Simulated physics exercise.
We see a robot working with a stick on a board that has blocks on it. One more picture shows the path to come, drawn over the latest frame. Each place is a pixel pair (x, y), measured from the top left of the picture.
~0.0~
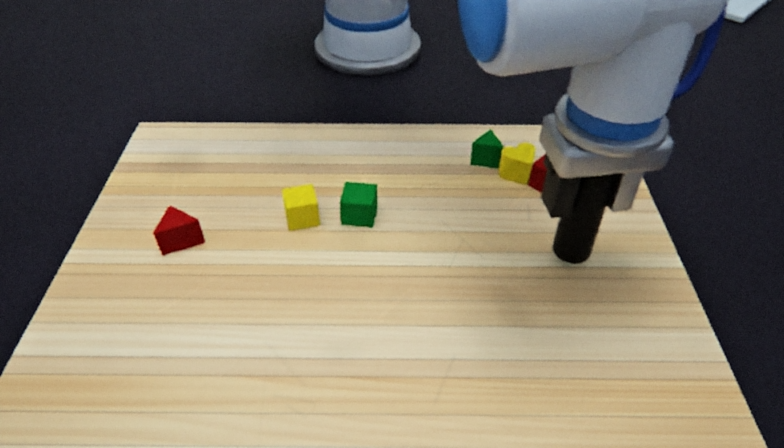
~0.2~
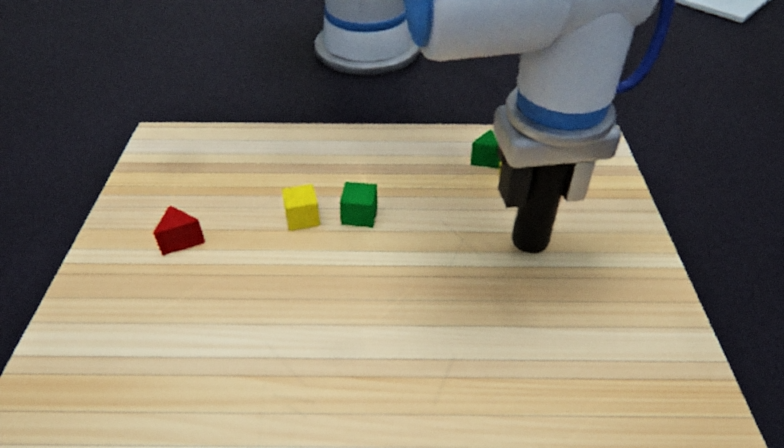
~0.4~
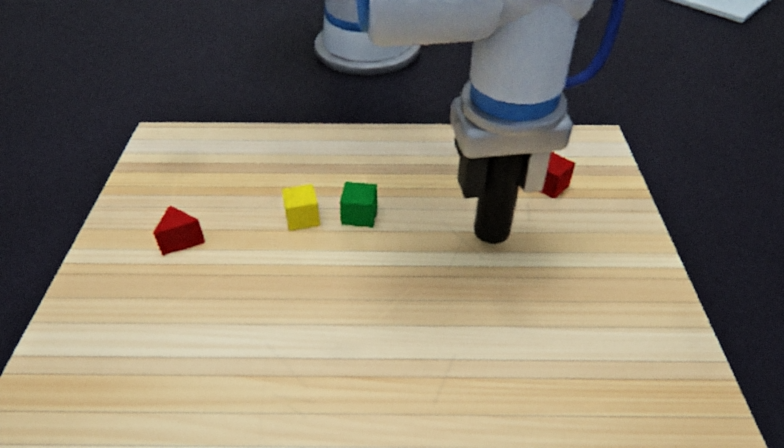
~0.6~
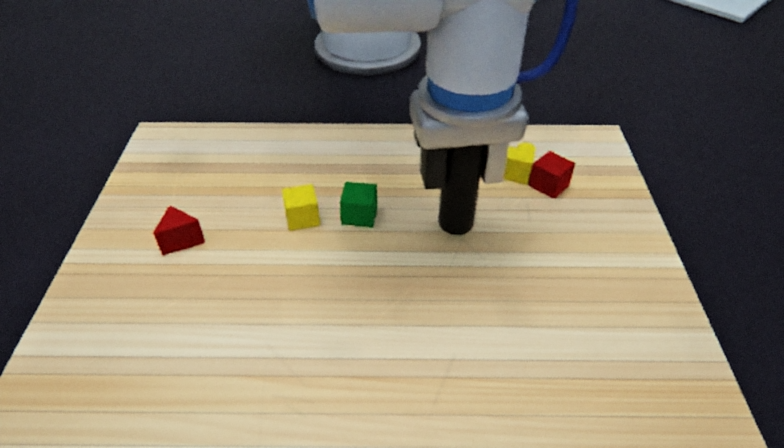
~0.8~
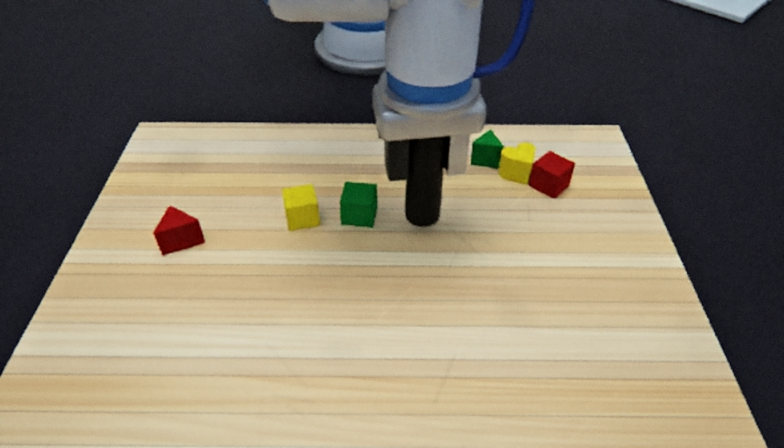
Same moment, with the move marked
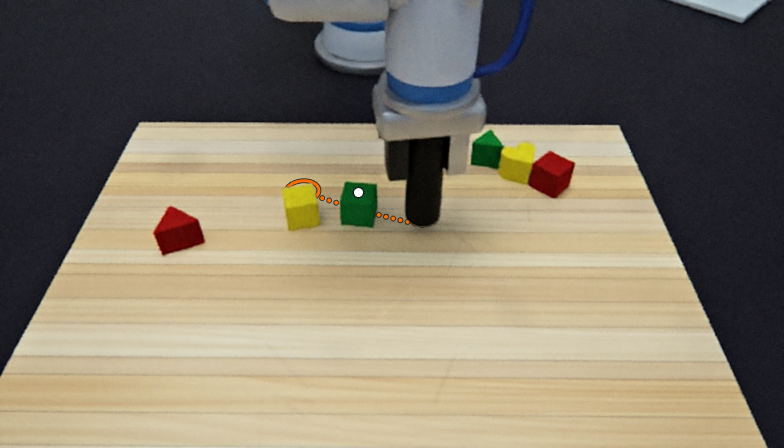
Robot arm moving a black stick steadily leftward across a wooden board, nearing a green block beside a yellow one.
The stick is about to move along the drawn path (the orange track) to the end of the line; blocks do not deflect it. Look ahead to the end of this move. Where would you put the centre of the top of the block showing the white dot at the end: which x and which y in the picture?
The answer is (272, 184).
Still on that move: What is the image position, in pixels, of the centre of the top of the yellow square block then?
Roughly at (251, 203).
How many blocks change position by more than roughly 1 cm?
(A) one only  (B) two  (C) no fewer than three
It's B.
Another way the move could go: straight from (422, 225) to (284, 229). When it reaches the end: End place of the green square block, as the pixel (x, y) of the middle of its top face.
So, by the moment the path ends, you'll find the top centre of the green square block at (326, 181).
Path on the board, from (422, 225) by way of (380, 215) and (339, 204) to (302, 191); the dot is on the green square block.
What follows on the original path. One third of the way, stick at (378, 206); green square block at (343, 190).
Two thirds of the way, stick at (338, 195); yellow square block at (272, 198), turned 15° anticlockwise; green square block at (301, 185), turned 35° anticlockwise.
At the end, stick at (301, 183); yellow square block at (251, 203), turned 35° anticlockwise; green square block at (272, 184), turned 60° anticlockwise.
